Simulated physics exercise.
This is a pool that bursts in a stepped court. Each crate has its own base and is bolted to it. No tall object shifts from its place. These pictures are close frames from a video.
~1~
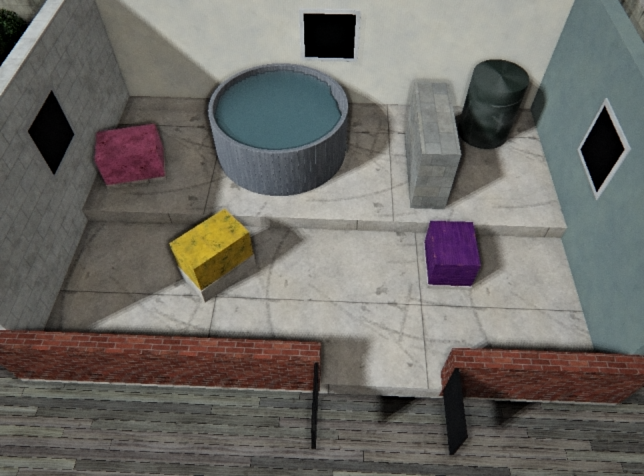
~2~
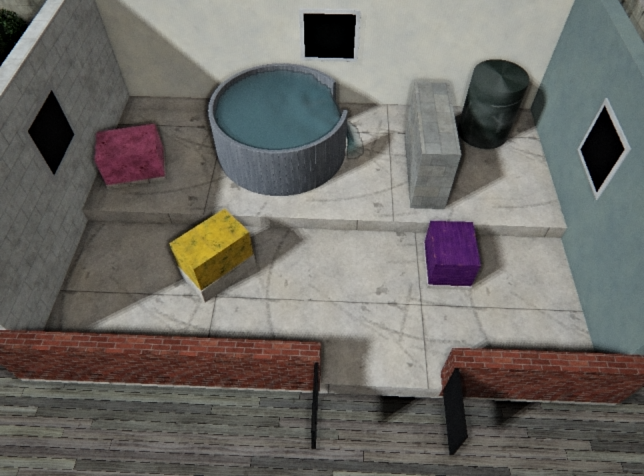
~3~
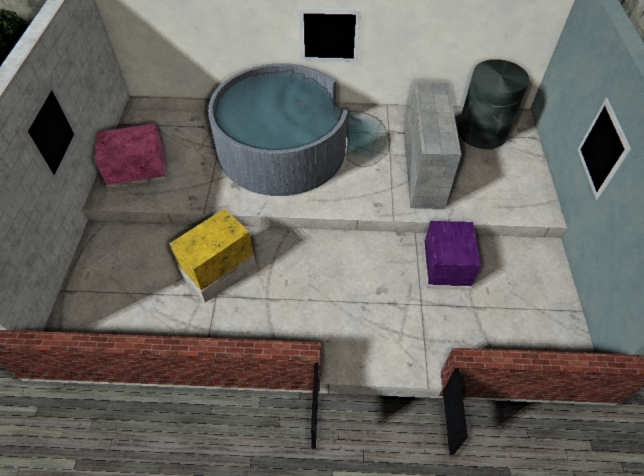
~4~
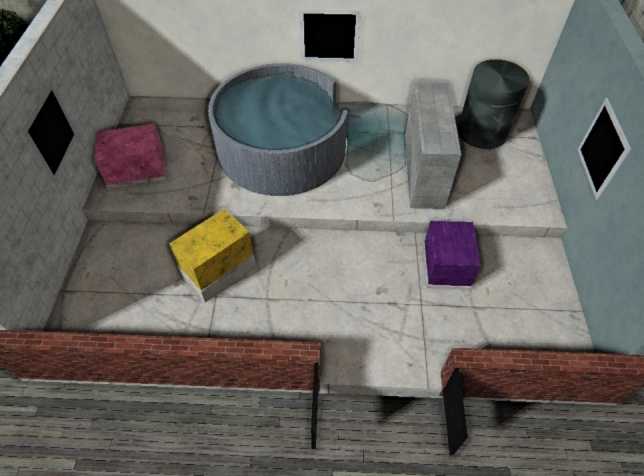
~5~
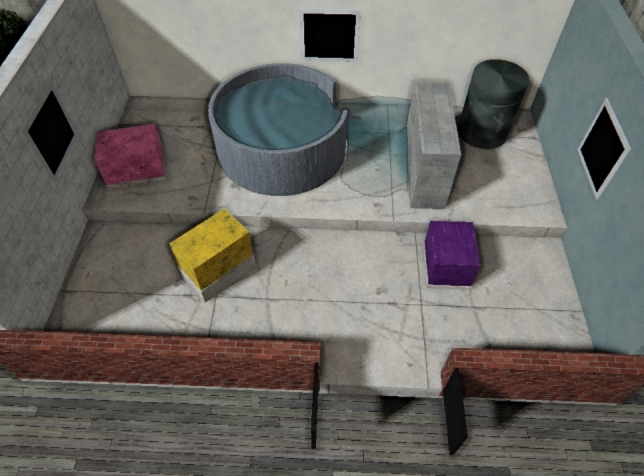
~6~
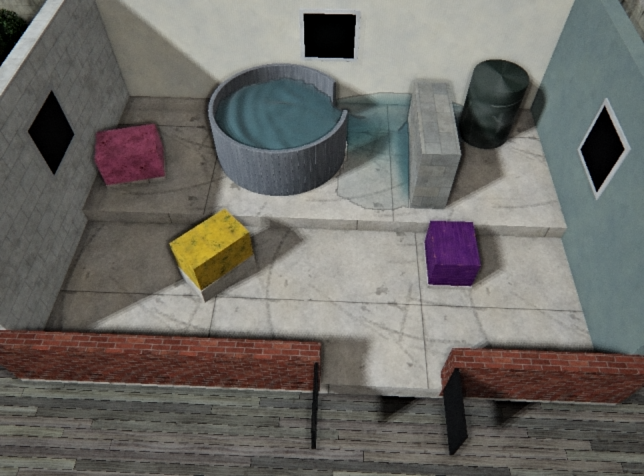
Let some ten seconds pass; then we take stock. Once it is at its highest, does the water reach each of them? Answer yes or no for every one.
Pink crate: No, it stays dry; yellow crate: No, it stays dry; purple crate: Yes, it gets wet.
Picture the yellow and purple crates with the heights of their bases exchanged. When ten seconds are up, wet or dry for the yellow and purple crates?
First the yellow crate: It is flooded; then the purple crate: It avoids the flood.
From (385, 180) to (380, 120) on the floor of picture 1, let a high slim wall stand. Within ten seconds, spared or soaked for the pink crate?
Well, pink is inundated then.
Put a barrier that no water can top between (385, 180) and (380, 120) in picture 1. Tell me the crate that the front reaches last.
Lab note: Final one reached is the pink one.
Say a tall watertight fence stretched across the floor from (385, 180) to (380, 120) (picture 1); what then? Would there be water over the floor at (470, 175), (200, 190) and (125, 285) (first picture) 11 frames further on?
As listed: Flooded, free of water, no water.
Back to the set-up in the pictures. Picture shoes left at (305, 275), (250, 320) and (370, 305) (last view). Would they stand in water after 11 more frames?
Going through them in order, I'd say drenched, clear and drenched.
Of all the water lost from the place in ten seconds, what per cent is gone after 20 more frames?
Around 25 percent.
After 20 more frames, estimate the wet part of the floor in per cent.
Estimate: Near 65 %.
A moment on, water covers 20 % of the floor; the pink crate not reached, the yellow crate not reached, the purple crate water round its plinth.
Next, water covers 45 % of the floor; the pink crate not reached, the yellow crate not reached, the purple crate water round its plinth.
Then, water covers 65 % of the floor; the pink crate not reached, the yellow crate water round its plinth, the purple crate water round its plinth.
Later, water covers 80 % of the floor; the pink crate water round its plinth, the yellow crate water round its plinth, the purple crate water round its plinth.
In the end, water covers 90 % of the floor; the pink crate stayed above the water, the yellow crate stayed above the water, the purple crate was topped.
